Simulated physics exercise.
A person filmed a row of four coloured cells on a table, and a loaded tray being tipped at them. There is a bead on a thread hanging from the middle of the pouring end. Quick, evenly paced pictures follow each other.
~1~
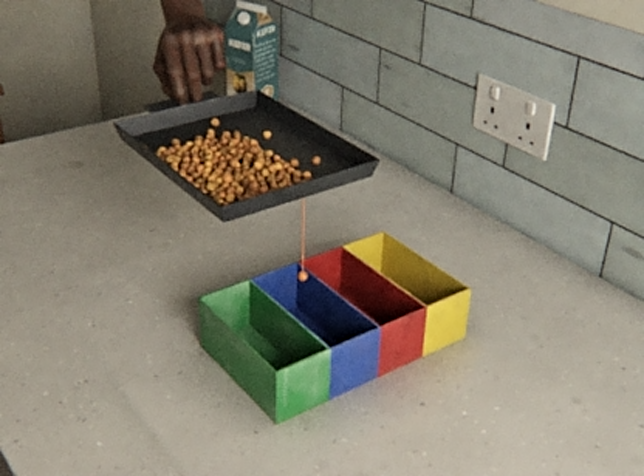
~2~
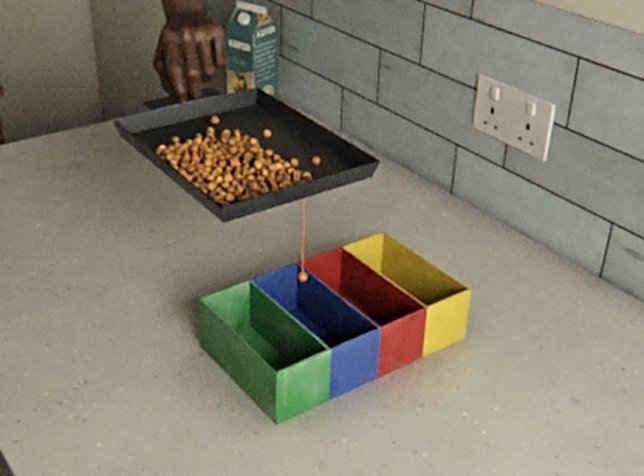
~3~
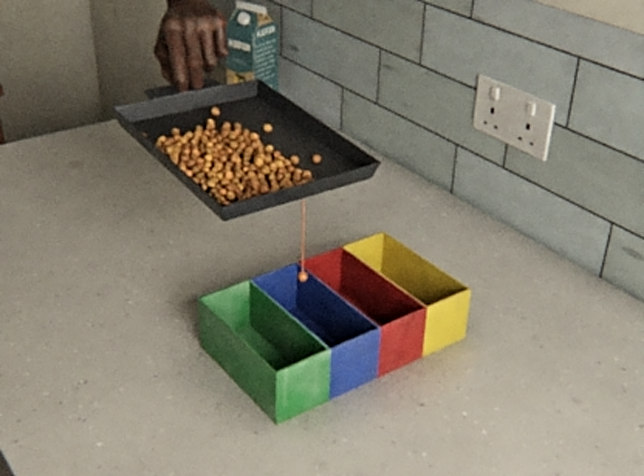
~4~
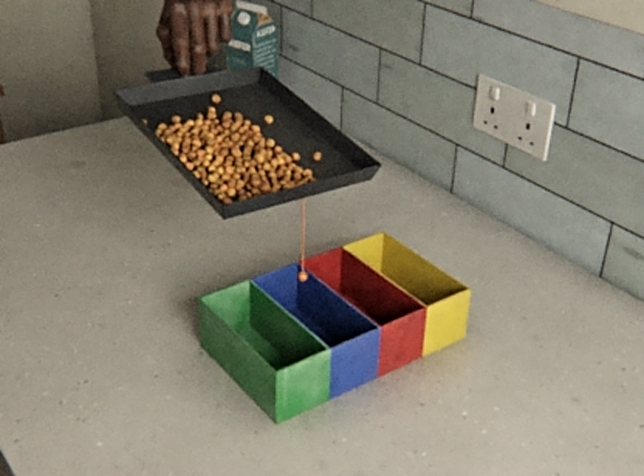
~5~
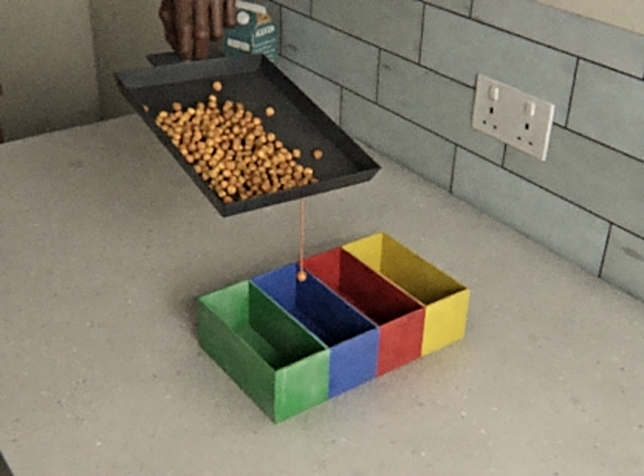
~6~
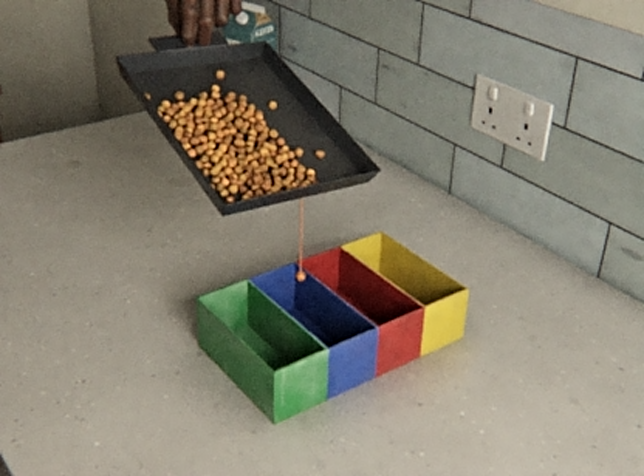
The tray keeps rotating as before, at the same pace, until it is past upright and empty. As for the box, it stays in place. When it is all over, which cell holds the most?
The red cell holds the most.
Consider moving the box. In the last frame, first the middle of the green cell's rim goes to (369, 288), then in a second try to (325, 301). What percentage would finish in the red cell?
Trial 1 0%, trial 2 0%.
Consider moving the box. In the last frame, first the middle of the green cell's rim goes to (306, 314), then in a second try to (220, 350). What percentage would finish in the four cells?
Roughly 100 per cent, then roughly 90 per cent.
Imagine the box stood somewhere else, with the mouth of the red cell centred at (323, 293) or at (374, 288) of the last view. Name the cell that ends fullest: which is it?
In order: The cell in yellow, the cell in red.
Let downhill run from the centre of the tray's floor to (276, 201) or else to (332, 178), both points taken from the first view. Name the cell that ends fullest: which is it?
First try: The cell in green; second try: The red one.
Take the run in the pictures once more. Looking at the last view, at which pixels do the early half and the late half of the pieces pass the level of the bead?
For the early half I get (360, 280), and for the late half (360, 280).
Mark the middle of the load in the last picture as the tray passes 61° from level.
The load is centred around (294, 160).
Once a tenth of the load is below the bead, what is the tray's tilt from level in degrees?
Around 95 degrees of turn.
Soon after the last picture, tray tipped steeply; nearly all on the tray; a stray few falling or outside the box.
A little later, tray tipped right over; about two thirds on the tray; a small part in the blue cell; a small part in the red cell; a stray few in the yellow cell; about a quarter falling or outside the box.
Later still, tray tipped past a quarter turn; about half in the red cell; about a quarter in the blue cell; a small part in the yellow cell; a small part in the green cell; a stray few falling or outside the box.
At rest, tray tipped past a quarter turn; about half in the red cell; about a quarter in the blue cell; a small part in the yellow cell; a small part in the green cell; a stray few outside the box.
